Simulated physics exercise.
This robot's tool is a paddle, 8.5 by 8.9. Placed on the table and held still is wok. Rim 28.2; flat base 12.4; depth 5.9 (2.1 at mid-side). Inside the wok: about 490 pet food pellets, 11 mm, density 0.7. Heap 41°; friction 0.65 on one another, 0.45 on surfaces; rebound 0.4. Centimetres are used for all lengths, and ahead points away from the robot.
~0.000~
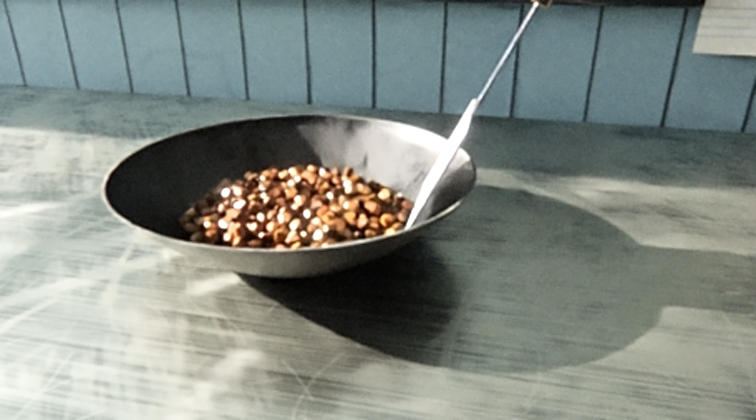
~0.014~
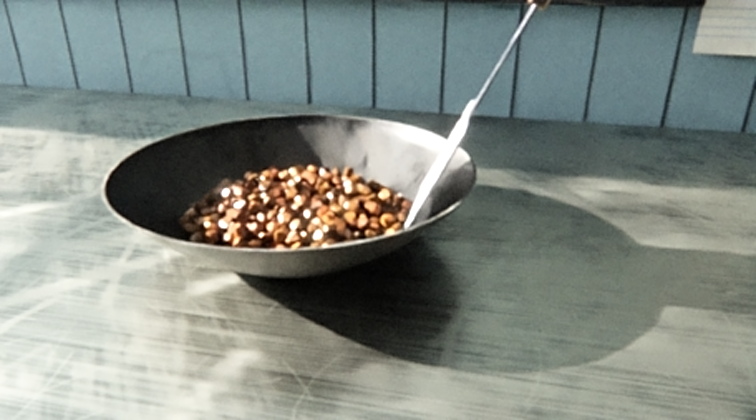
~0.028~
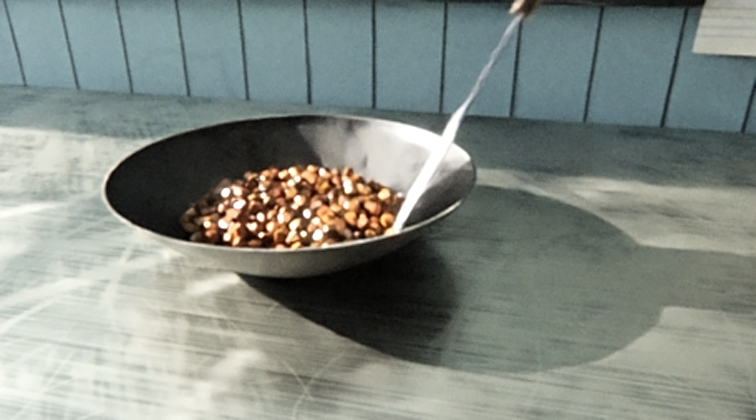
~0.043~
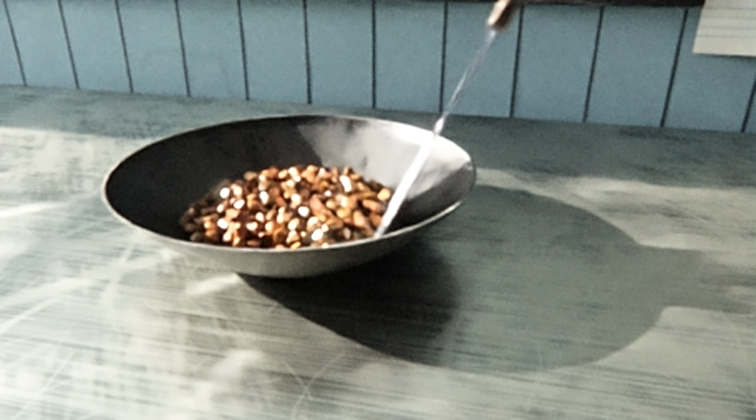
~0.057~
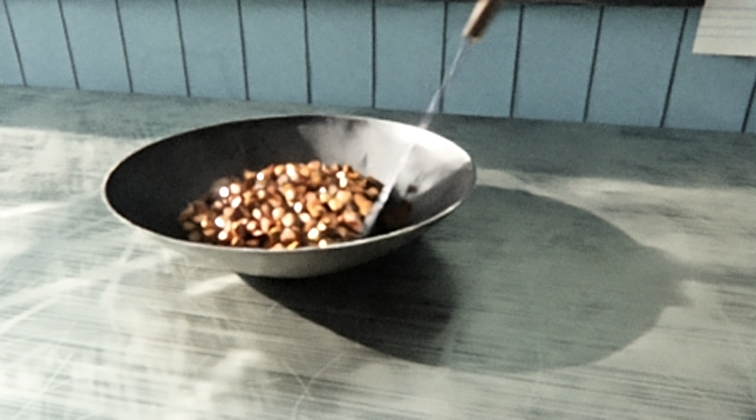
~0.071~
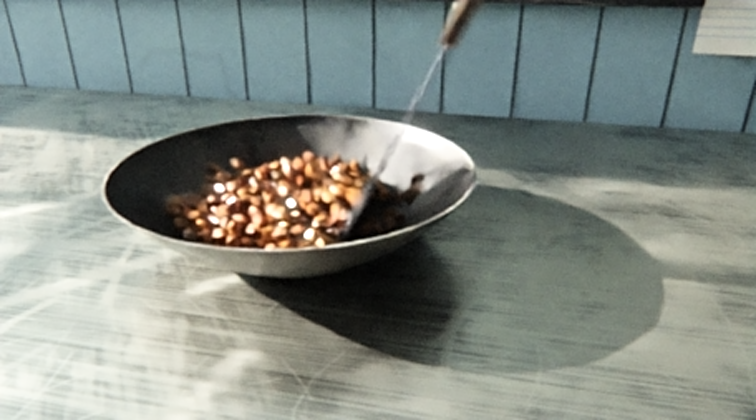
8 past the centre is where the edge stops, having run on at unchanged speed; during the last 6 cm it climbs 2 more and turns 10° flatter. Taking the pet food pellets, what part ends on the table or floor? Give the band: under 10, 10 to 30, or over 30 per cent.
Over 30 per cent.
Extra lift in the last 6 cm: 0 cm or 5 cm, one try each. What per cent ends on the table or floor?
About 35 and 35 per cent.
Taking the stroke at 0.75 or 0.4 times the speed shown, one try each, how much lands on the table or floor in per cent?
Estimates, in order: 30 % and 20 %.
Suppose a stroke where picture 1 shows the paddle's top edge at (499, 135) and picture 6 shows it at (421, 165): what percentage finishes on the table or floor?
Off the vessel, on the table or floor: Some 40 percent.
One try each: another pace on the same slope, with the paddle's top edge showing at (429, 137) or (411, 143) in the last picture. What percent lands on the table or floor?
Around 20 per cent, then around 40 per cent.
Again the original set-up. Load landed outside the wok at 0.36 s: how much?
I'd put it at around 20 per cent.
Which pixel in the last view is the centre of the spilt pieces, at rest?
Resting centre: About (19, 203).
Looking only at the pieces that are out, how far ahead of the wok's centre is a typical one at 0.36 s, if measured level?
It's close to 22 cm ahead of the centre.
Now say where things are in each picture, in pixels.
Paddle top edge at (472, 114), sloping 64°; upper third of the load around (299, 204), from x 185 to 410, top at y 170; 492 in the wok, in the first frame.
Paddle top edge at (470, 116), sloping 64°; upper third of the load around (299, 204), from x 185 to 410, top at y 170, in the second frame.
Paddle top edge at (457, 123), sloping 64°; upper third of the load around (299, 204), from x 185 to 405, top at y 170, in the third frame.
Paddle top edge at (436, 134), sloping 64°; upper third of the load around (298, 204), from x 185 to 405, top at y 170, in the fourth frame.
Paddle top edge at (414, 142), sloping 64°; upper third of the load around (295, 199), from x 185 to 410, top at y 165, in the fifth frame.
Paddle top edge at (393, 145), sloping 64°; upper third of the load around (288, 193), from x 175 to 415, top at y 160; 492 in the wok, in the sixth frame.
After 0.11 s, sloping 64°, highest piece 10 above the table; 492 in the wok.
After 0.14 s, sloping 61°, highest piece 13 above the table; 488 in the wok, 4 on the blade or in flight.
After 0.36 s, sloping 54°, highest piece 11 above the table; 262 in the wok, 100 on the table or floor, 130 on the blade or in flight.
After 1.41 s, sloping 54°, highest piece 7 above the table; 260 in the wok, 232 on the table or floor.
At rest, 260 in the wok, 232 on the table or floor. That is 47 % on the table or floor.
